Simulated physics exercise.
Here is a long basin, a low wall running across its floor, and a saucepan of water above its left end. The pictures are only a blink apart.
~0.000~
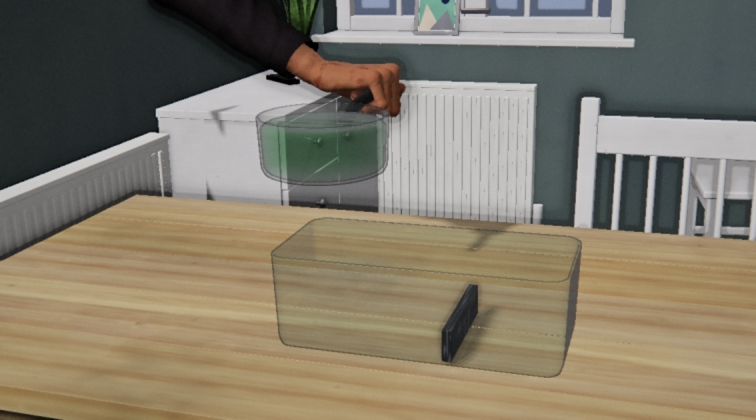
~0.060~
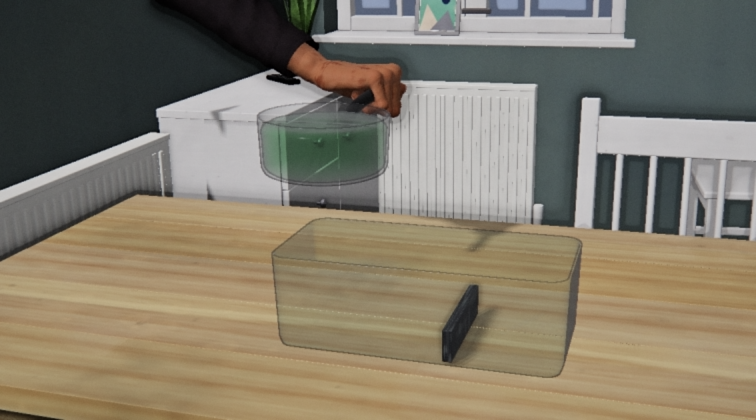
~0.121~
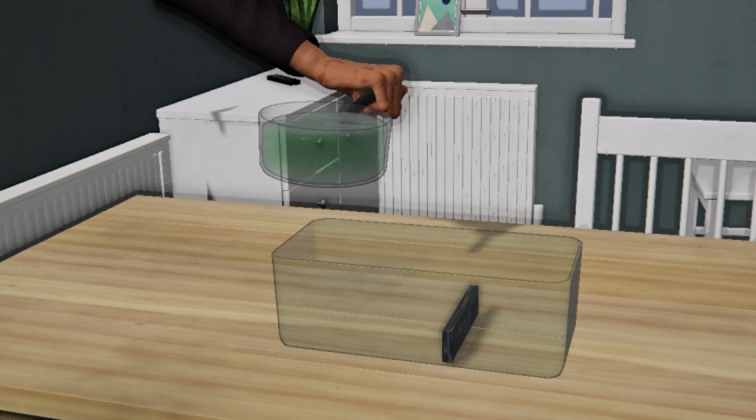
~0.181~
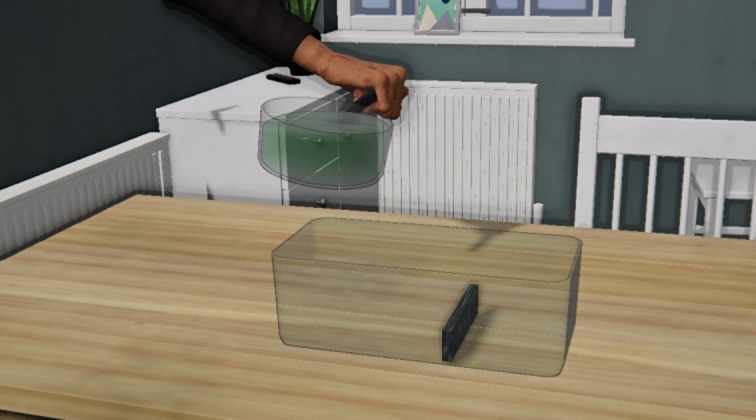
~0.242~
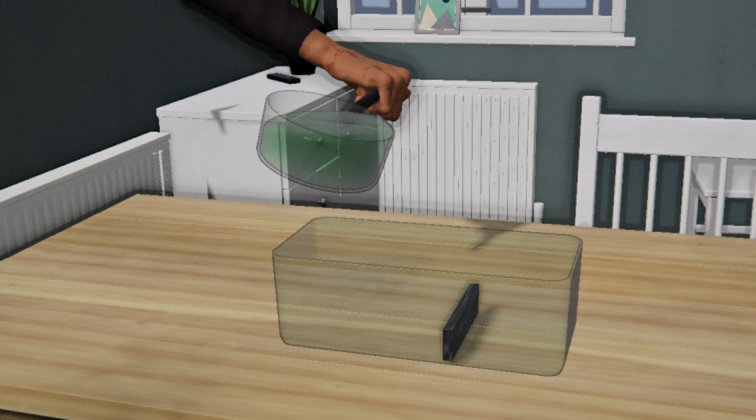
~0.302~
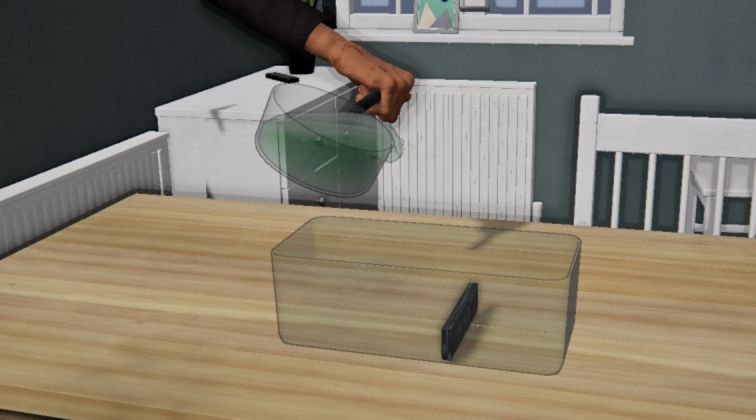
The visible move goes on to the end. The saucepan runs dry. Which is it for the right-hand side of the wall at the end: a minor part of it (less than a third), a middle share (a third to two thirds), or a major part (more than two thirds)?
The share right of the wall does not reach a third.
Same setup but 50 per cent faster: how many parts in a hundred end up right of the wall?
Around 15 in a hundred.
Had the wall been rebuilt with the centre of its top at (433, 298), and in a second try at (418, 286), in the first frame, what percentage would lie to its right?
The first gives 55 %, the second 65 %.
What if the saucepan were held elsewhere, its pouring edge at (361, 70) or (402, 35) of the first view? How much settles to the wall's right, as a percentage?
First try: About 10 %; second try: About 55 %.
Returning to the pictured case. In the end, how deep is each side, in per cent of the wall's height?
Left part: 70 per cent; right part: 20.
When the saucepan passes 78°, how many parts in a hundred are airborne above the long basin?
Around 35 in a hundred.
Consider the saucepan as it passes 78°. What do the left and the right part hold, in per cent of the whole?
Left: 30 %. Right: 5 %.
Then, 0.61 s in, the tilt is 78° and 30 per cent is still to pour, 28 is left of the wall and 7 right of it.
Then, 0.84 s in, the tilt is 94° and 8 per cent is still to pour, 73 is left of the wall and 13 right of it.
Then, 1.08 s in, the tilt is 94° and 2 per cent is still to pour, 79 is left of the wall and 15 right of it.
Then, 1.34 s in, the tilt is 94° and 1 per cent is still to pour, 80 is left of the wall and 16 right of it.
Finally, 81 per cent lies left of the wall, 16 right of it and 3 outside.
